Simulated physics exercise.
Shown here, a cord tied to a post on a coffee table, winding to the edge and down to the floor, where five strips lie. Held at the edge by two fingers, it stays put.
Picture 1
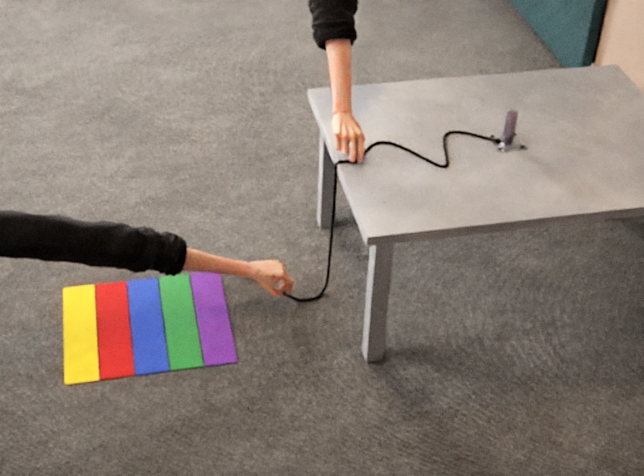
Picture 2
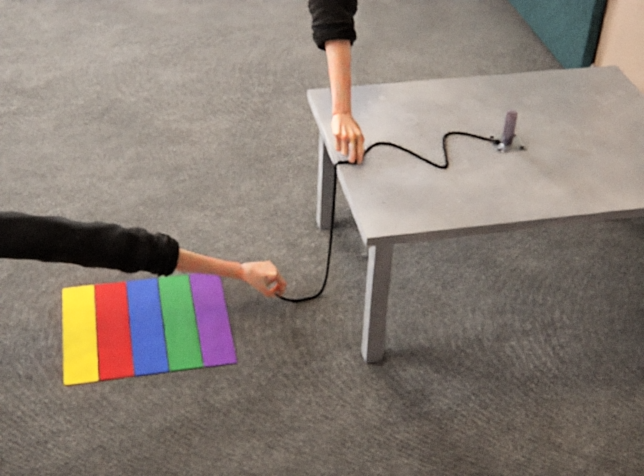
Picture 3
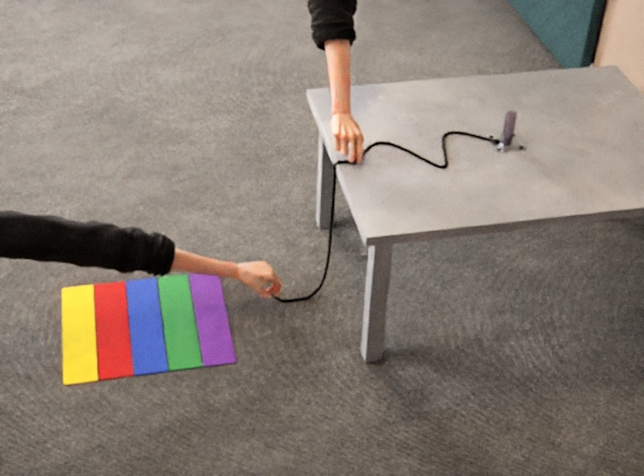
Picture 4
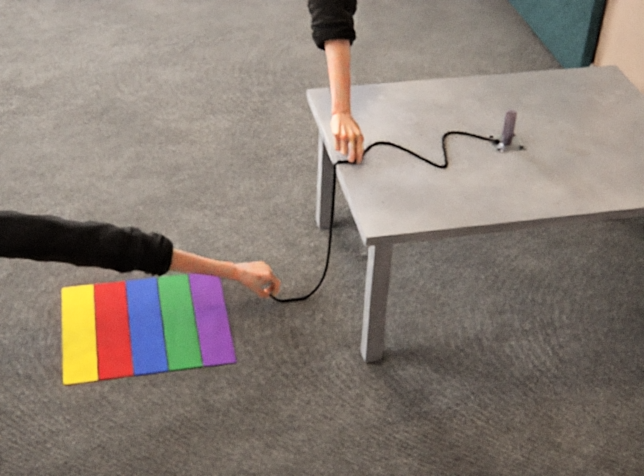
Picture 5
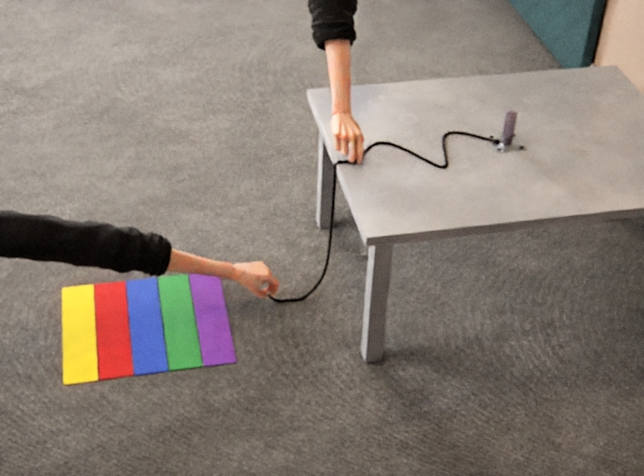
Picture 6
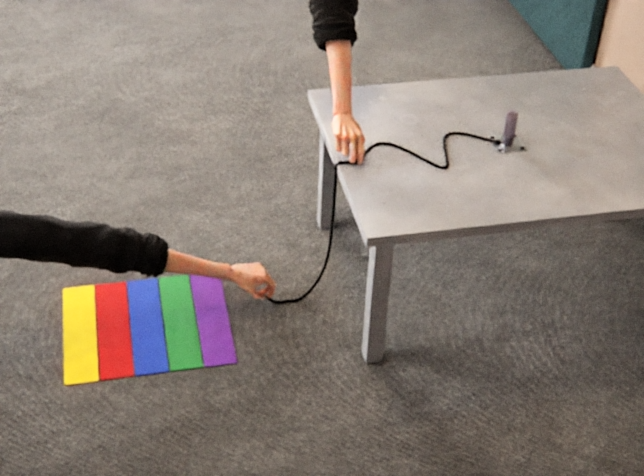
On a gray table, one hand pins a black cord while another draws its end slightly left.
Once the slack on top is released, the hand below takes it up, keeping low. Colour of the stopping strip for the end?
Yellow.
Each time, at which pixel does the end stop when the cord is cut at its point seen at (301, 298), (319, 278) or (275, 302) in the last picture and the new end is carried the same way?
Try 1: (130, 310); try 2: (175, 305); try 3: (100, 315).
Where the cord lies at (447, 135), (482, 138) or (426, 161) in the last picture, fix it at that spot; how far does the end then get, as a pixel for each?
About (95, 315), (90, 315) and (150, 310).
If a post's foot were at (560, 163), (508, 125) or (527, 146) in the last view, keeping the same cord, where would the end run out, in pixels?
The places come out near (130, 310), (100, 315) and (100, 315).
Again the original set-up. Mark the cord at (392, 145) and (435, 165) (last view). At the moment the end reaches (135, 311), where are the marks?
To (334, 176) and (380, 160).
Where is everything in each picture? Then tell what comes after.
The first picture shows end (284, 293); purple (219, 346); green (185, 351); blue (151, 355); red (116, 359); yellow (81, 364).
The second picture shows end (277, 295); cord through (467, 134) (447, 164) (392, 144) (337, 166) (332, 228) (325, 280).
The third picture shows end (272, 295).
The fourth picture shows end (271, 295); cord through (466, 134) (446, 163) (391, 144) (336, 166) (331, 227) (322, 281).
The fifth picture shows end (269, 295).
The sixth picture shows end (266, 296); cord through (467, 135) (448, 164) (392, 145) (337, 167) (332, 228) (317, 282).
A little later, end near (135, 311); over blue.
Next, end near (101, 315); over red.
When it is tight, end near (80, 318); over yellow. It gets as far as the yellow strip.
